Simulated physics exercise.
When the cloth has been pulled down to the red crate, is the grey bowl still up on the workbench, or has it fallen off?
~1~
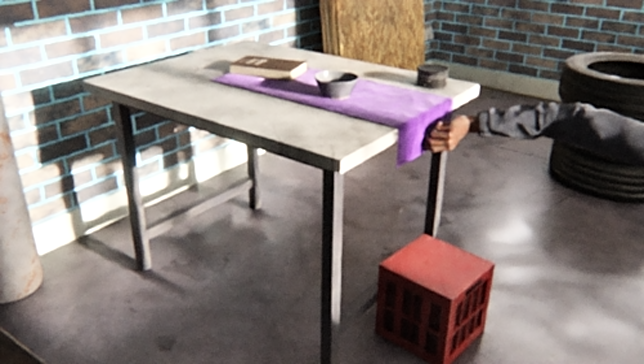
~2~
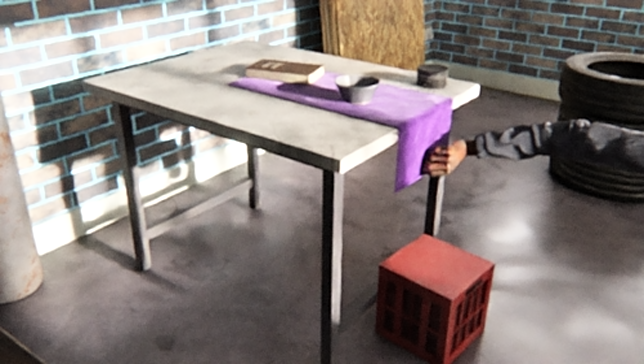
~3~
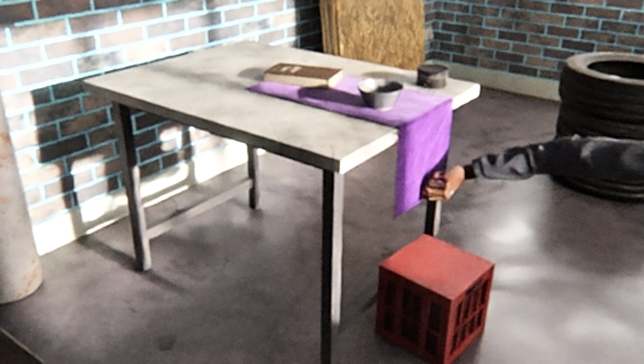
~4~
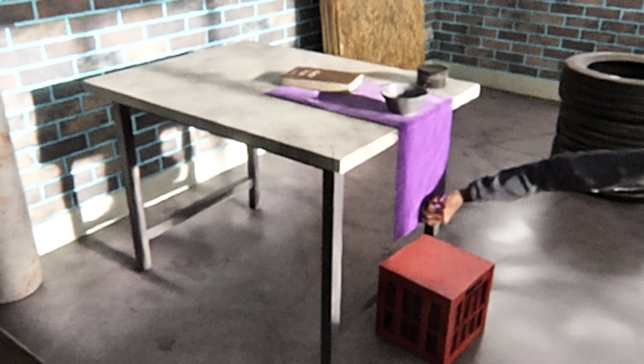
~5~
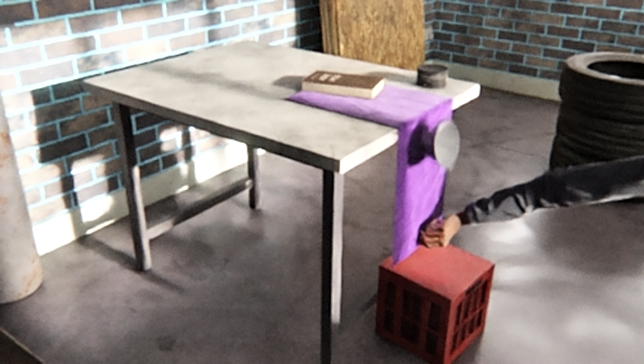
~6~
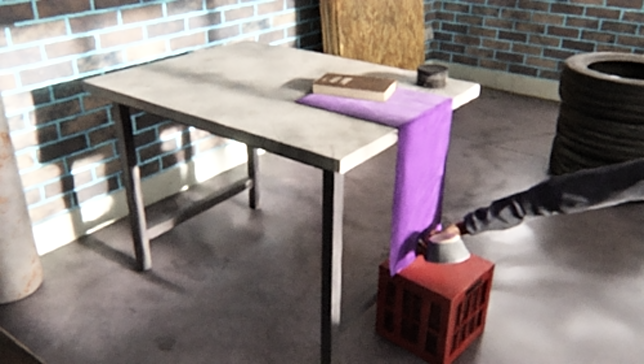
The grey bowl has fallen off the edge of the workbench, while the black tub remains up on top.
